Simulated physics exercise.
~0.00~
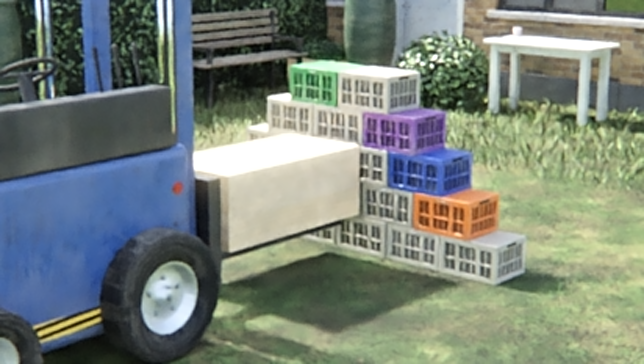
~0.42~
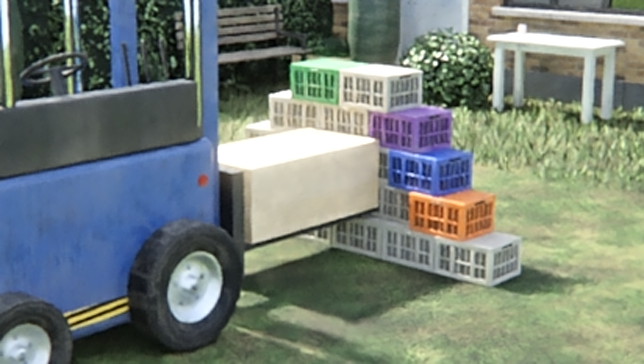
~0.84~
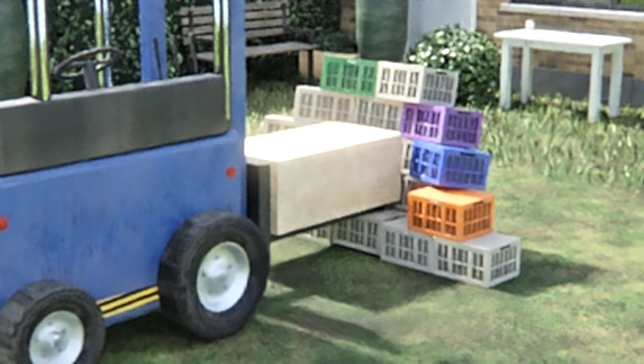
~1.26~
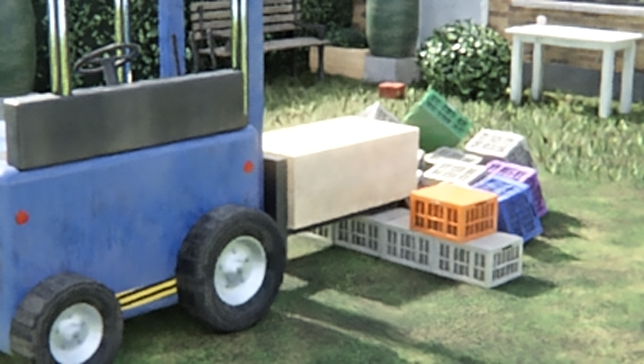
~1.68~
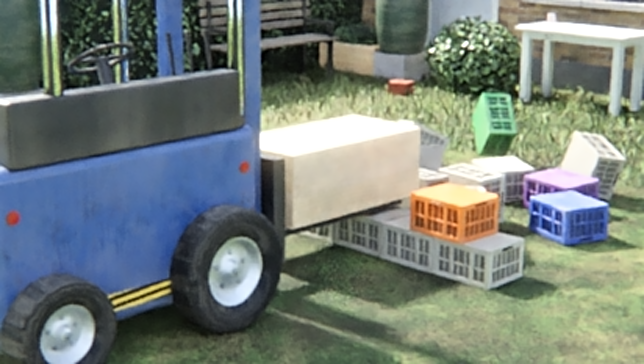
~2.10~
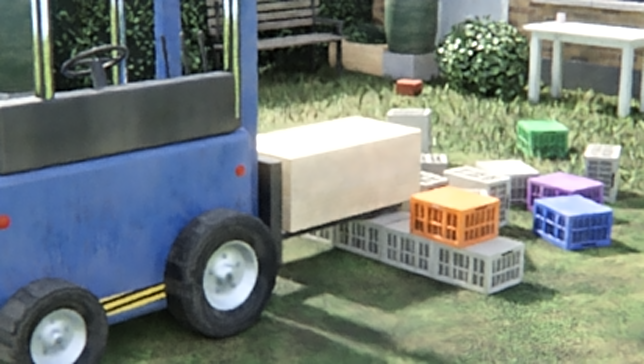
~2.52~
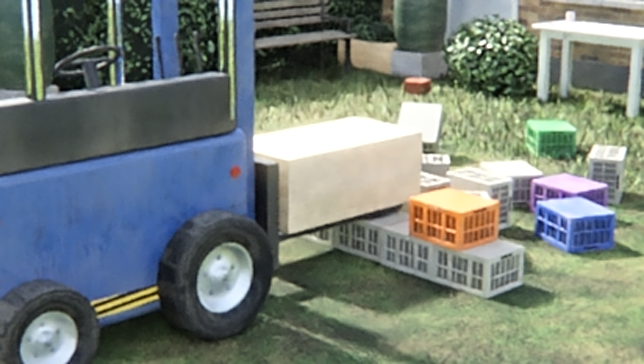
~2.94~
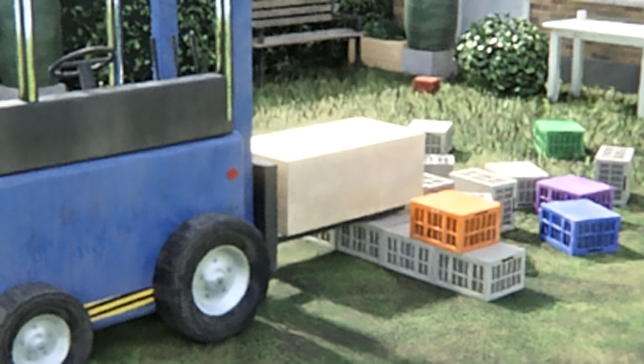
A blue forklift pushes its load into stacked crates, toppling most onto the grass.
